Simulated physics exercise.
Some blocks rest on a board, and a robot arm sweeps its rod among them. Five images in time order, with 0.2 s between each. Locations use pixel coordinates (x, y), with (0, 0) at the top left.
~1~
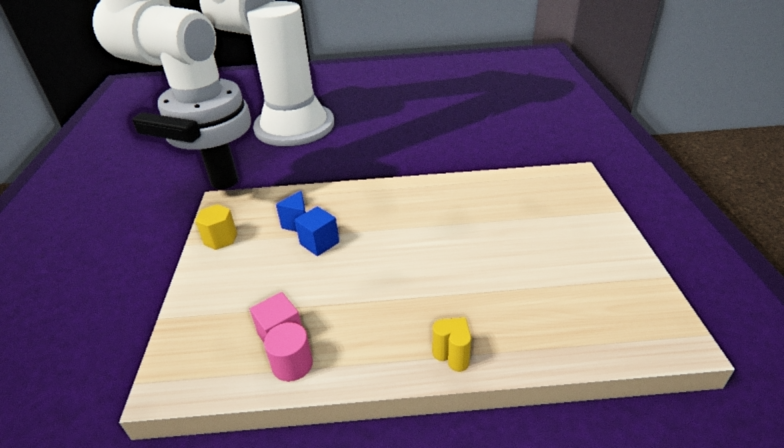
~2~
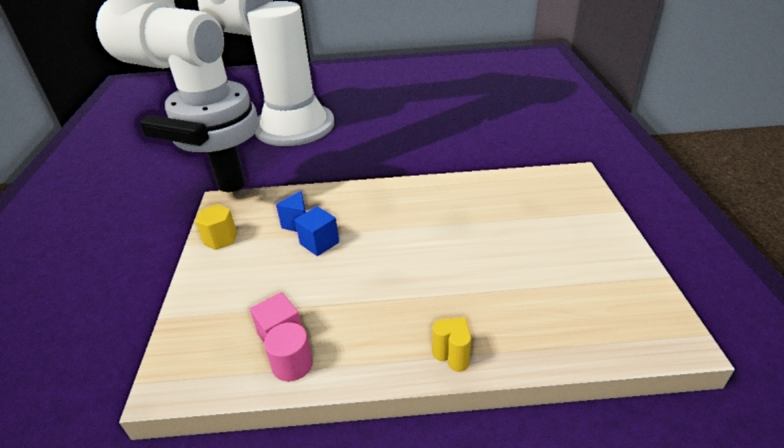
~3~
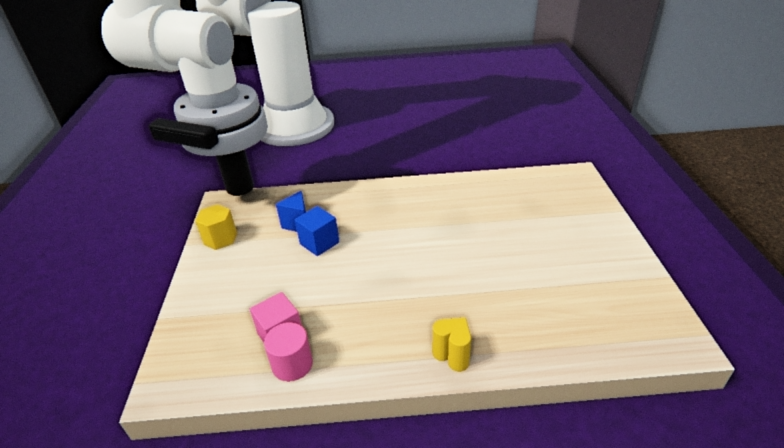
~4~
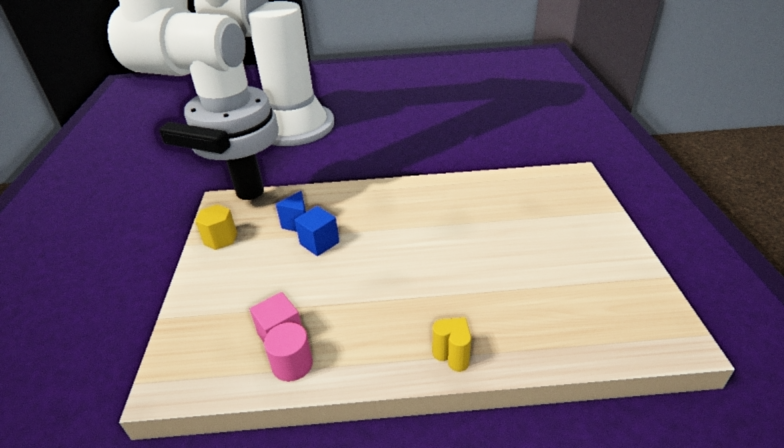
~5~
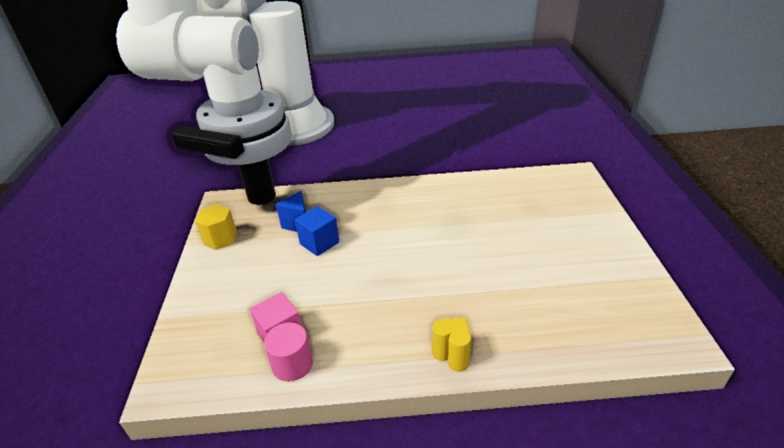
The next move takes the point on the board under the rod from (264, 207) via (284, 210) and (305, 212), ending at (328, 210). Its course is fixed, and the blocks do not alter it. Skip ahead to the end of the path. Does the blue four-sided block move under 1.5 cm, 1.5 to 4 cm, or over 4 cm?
I'd go with under 1.5 cm for this block.
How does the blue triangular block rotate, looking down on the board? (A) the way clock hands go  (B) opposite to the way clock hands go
My pick is A.
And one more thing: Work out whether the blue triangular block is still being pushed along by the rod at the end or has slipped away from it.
When the path ends, it will lie beside or behind the rod.
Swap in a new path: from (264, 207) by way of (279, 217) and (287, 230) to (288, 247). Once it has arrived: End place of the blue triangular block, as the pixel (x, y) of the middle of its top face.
(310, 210)
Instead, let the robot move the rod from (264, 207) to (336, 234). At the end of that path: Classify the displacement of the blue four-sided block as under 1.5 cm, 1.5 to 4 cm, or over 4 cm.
Verdict: More than 4 cm.
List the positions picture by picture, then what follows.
Tip of the rod at (225, 182), middles of tops, blue triangular block at (293, 201), blue four-sided block at (315, 218), in the first frame.
Rod at (232, 185), nothing pushed, in the second frame.
Rod at (240, 188), nothing pushed, in the third frame.
Rod at (250, 192), nothing pushed, in the fourth frame.
Rod at (262, 197), blue triangular block at (293, 201), blue four-sided block at (315, 218), in the fifth frame.
The first path, step by step. Halfway along, rod at (293, 201); nothing pushed yet.
At the end, rod at (326, 200); blue triangular block at (301, 202), turned 45° clockwise; blue four-sided block unmoved.
